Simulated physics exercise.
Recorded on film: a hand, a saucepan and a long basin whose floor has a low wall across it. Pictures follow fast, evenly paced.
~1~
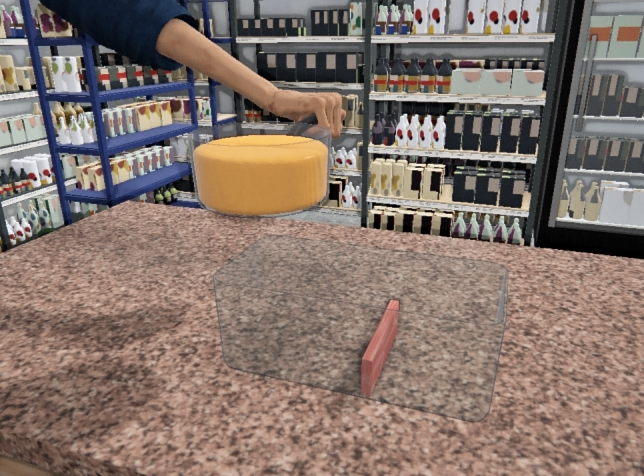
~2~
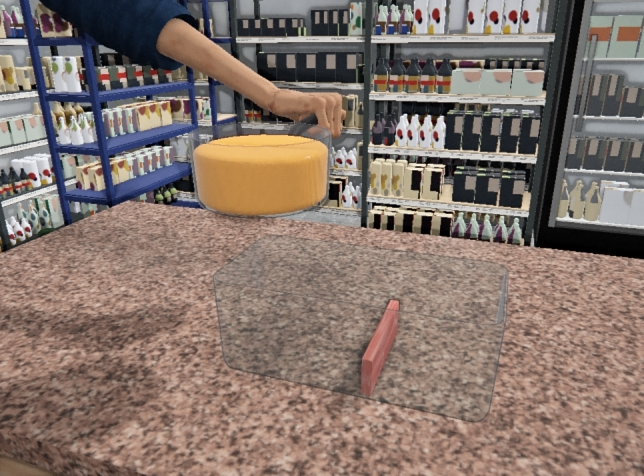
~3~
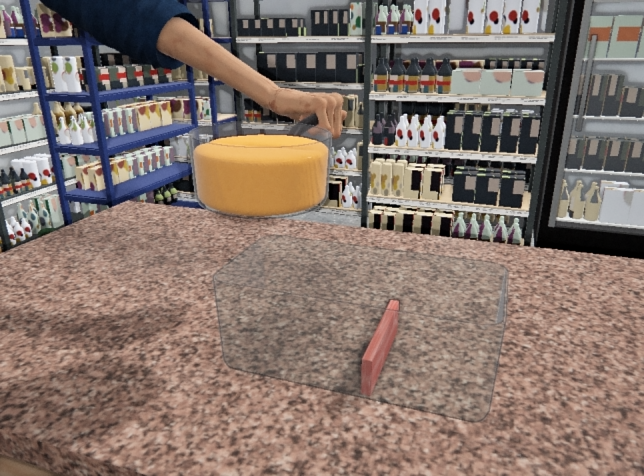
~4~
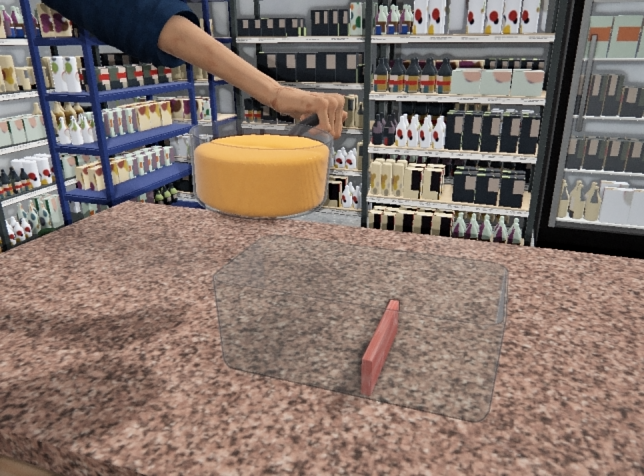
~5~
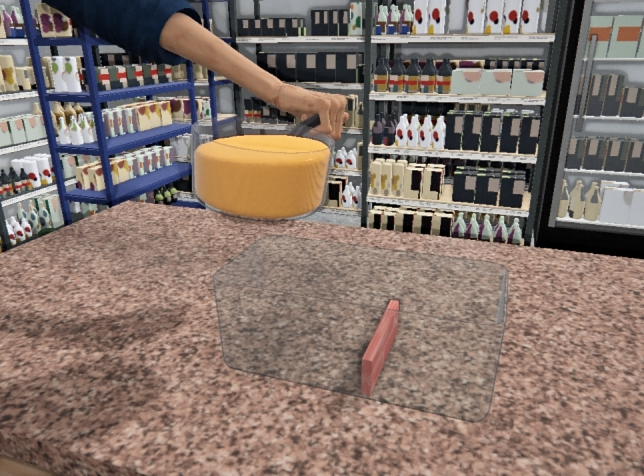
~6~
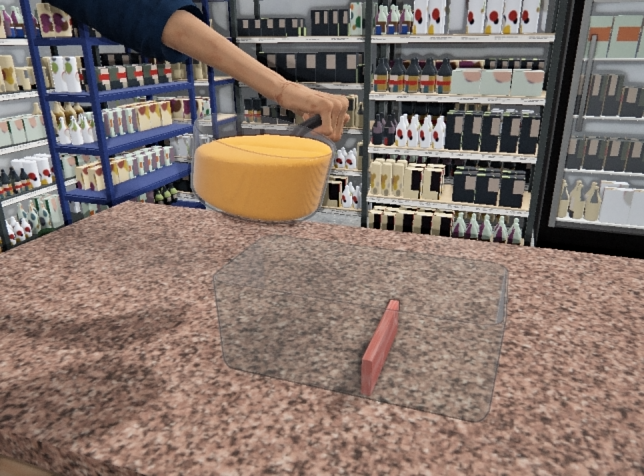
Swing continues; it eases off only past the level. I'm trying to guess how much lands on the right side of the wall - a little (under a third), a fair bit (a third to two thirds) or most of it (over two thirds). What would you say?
I would say a fair bit, a third to two thirds.
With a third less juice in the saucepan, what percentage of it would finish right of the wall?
My estimate is about 15 percent.
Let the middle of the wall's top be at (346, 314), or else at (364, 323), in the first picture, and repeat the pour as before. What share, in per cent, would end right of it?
75 per cent first, then 60 per cent.
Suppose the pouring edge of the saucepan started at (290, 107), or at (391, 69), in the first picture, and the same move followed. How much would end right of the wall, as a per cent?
In order: Close to 10 and 75 percent.
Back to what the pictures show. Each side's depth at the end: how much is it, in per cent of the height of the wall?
Roughly 50 left of the wall, roughly 60 right of it.
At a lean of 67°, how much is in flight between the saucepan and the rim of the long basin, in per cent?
That works out near 30 percent.
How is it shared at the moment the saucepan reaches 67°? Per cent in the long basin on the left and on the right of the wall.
5 % left, 15 % right.
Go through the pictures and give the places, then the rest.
In the first picture, it leans 0°; its right rim is at (326, 138); the juice meets the walls at (206, 143) and (325, 151); the long basin's rim runs from (240, 256) to (506, 294); the wall's top is at (382, 328).
In the second picture, it leans 1°; its right rim is at (326, 139); the juice meets the walls at (206, 143) and (326, 152).
In the third picture, it leans 2°; its right rim is at (327, 141); the juice meets the walls at (207, 143) and (325, 152).
In the fourth picture, it leans 5°; its right rim is at (328, 145); the juice meets the walls at (207, 142) and (327, 152).
In the fifth picture, it leans 8°; its right rim is at (329, 149); the juice meets the walls at (208, 143) and (328, 153).
In the sixth picture, it leans 13°; its right rim is at (331, 155); the juice meets the walls at (207, 143) and (331, 153).
A moment on, the saucepan is tipped part way and 50 per cent is still to pour, 7 is left of the wall and 14 right of it.
Next, the saucepan is tipped right over and 7 per cent is still to pour, 44 is left of the wall and 44 right of it.
Then the saucepan is tipped right over and 0 per cent is still to pour, 55 is left of the wall and 44 right of it.
Later the saucepan is tipped right over and 0 per cent is still to pour, 55 is left of the wall and 44 right of it.
At rest 55 per cent lies left of the wall, 44 right of it and 1 outside.
